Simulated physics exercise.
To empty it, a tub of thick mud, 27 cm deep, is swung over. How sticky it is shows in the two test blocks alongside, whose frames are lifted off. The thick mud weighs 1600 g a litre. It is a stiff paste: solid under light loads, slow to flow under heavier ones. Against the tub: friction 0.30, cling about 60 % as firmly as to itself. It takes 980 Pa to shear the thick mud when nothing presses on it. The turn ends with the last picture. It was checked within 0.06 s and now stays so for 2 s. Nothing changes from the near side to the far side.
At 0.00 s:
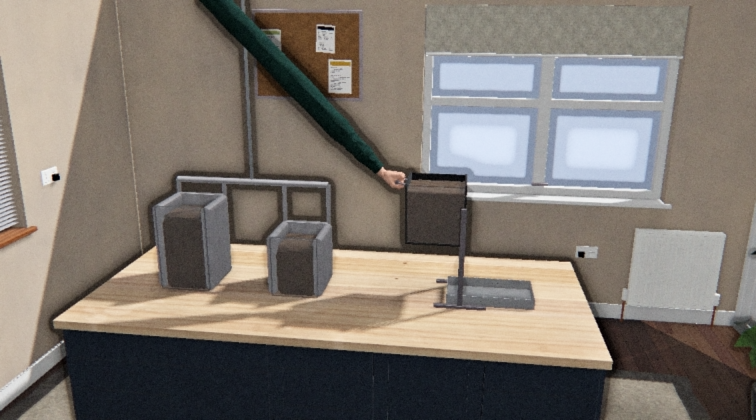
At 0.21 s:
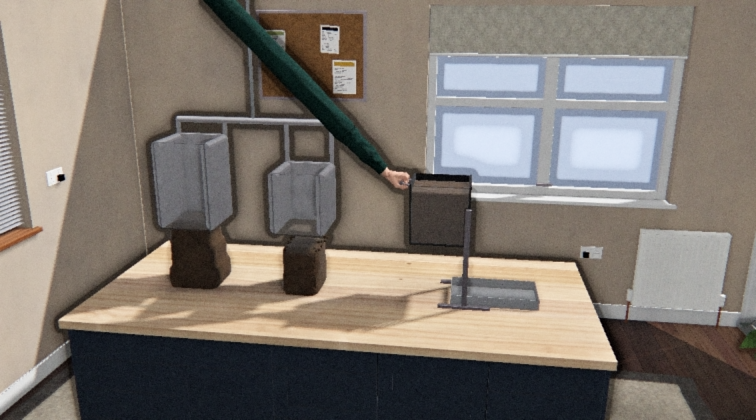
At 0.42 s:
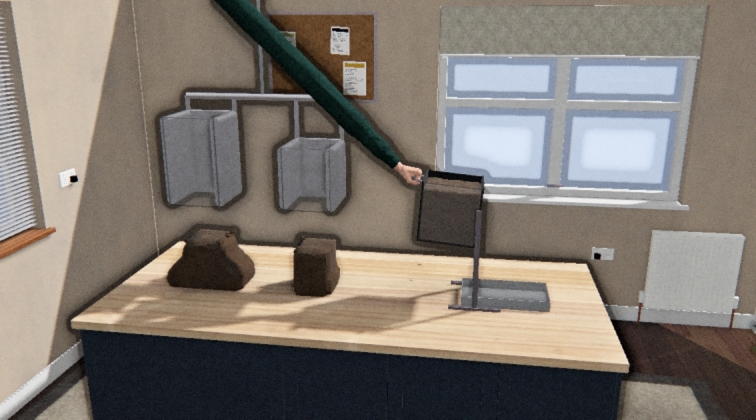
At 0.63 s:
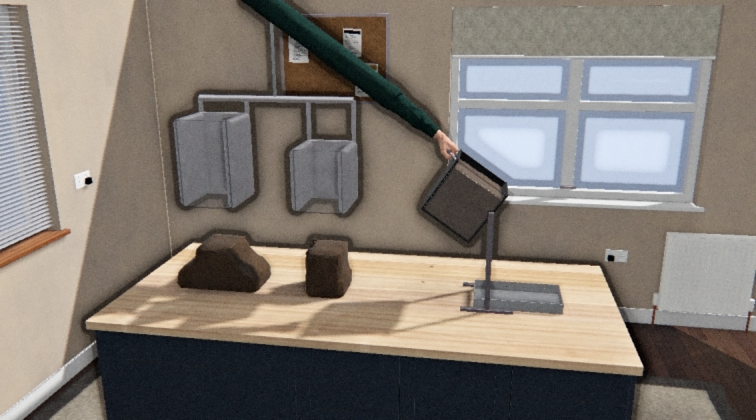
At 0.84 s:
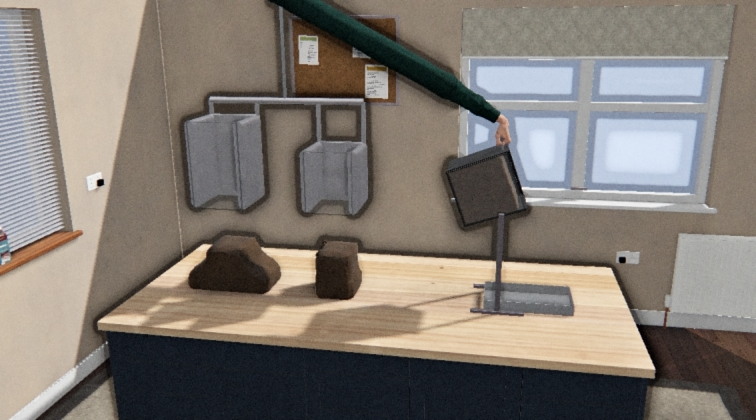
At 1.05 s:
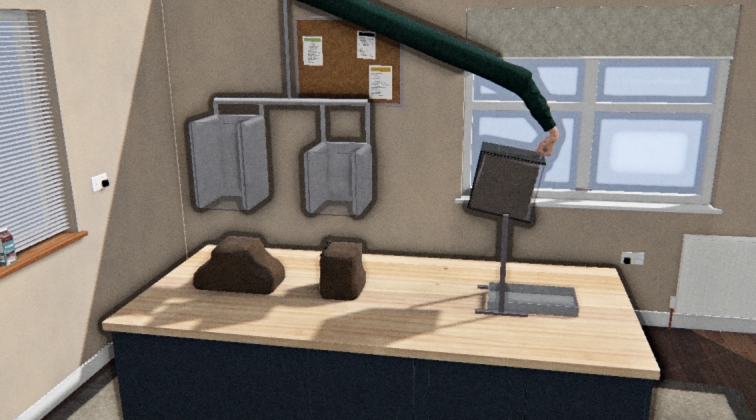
In the video, two clear molds rise off dark mud blocks on a wooden counter, and the left block slumps lower and wider. Then a green-sleeved arm swings a mud-filled tub over to the right on its stand.
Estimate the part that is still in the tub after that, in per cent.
Expect roughly 39 %.
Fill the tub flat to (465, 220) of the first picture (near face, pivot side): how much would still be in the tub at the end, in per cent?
It would be near 70 %.
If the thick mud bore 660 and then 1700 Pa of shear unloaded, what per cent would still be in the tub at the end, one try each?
In that order: 30 %, 100 %.
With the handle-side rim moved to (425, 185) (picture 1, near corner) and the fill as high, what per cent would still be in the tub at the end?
In that case some 100 per cent.
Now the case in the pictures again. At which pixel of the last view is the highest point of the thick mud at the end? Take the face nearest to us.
Around (501, 190).
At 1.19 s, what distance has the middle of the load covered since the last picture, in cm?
About 5 cm.
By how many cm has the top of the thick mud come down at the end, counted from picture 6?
Roughly 15 cm.
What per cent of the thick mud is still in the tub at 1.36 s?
About 55 %.
After 1.19 s, the tub is at 101 degrees and holds 87 %.
After 1.36 s, the tub is at 101 degrees and holds 56 %.
After 1.53 s, the tub is at 101 degrees and holds 39 %.
After 1.70 s, the tub is at 101 degrees and holds 39 %.
After 3.05 s, at the end, the tub is at 101 degrees and holds 39 %.
